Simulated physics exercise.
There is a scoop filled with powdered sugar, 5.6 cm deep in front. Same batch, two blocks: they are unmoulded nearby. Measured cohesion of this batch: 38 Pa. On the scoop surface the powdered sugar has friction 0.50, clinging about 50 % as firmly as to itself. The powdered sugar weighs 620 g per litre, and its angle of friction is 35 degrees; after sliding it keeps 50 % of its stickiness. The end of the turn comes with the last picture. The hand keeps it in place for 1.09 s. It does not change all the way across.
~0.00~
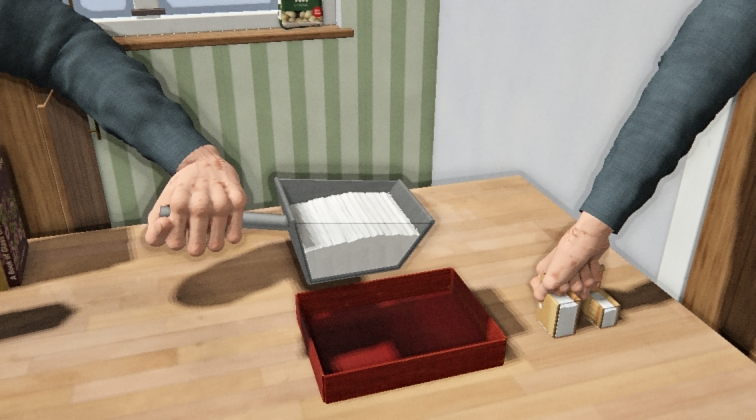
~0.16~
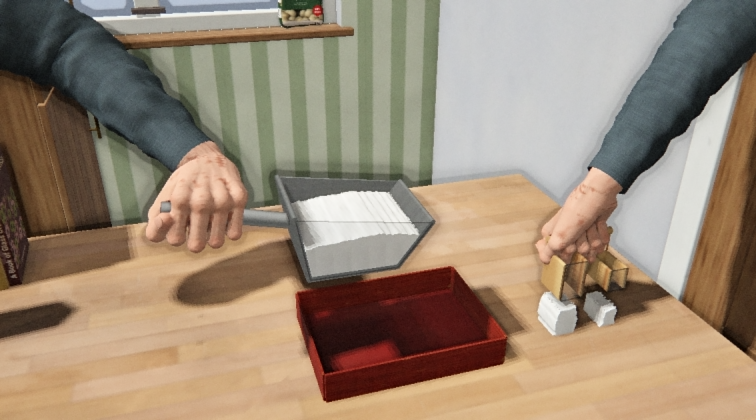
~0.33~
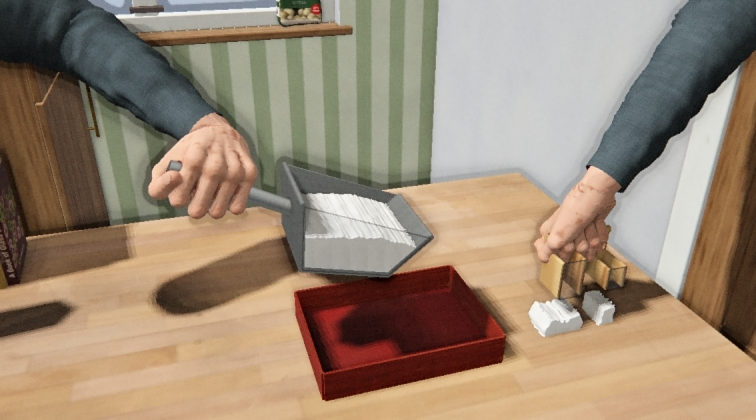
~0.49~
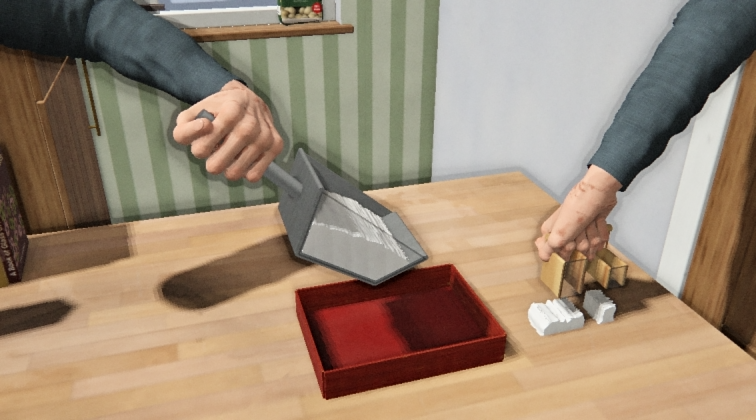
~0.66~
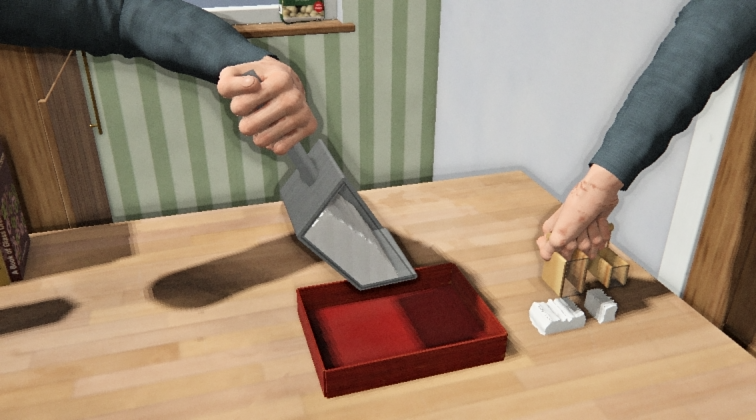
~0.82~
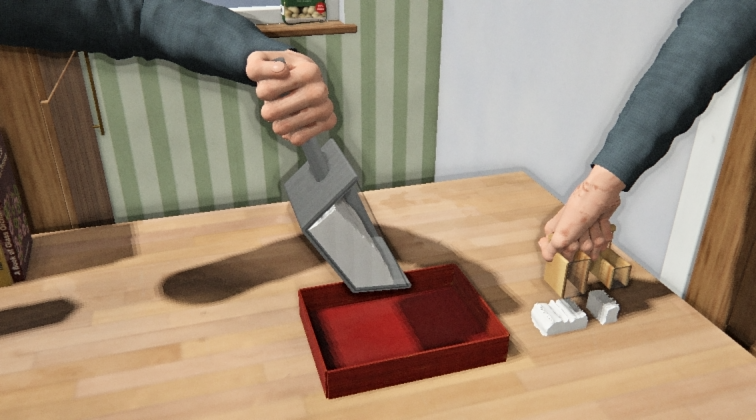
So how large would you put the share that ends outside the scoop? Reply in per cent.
I would put it near 10 %.
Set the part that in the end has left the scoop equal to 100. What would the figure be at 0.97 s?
Some 0 in a hundred.
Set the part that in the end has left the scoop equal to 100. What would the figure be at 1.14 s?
It comes to about 0 percent.
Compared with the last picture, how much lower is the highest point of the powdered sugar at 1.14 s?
2.5 cm.
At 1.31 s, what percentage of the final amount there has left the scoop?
I'd put it near 20 %.
After 0.97 s, the scoop is at 59 degrees and 0 % has left it.
After 1.14 s, the scoop is at 59 degrees and 0 % has left it.
After 1.31 s, the scoop is at 59 degrees and 2 % has left it.
After 1.48 s, the scoop is at 59 degrees and 8 % has left it.
After 1.86 s, the scoop is at 59 degrees and 10 % has left it.
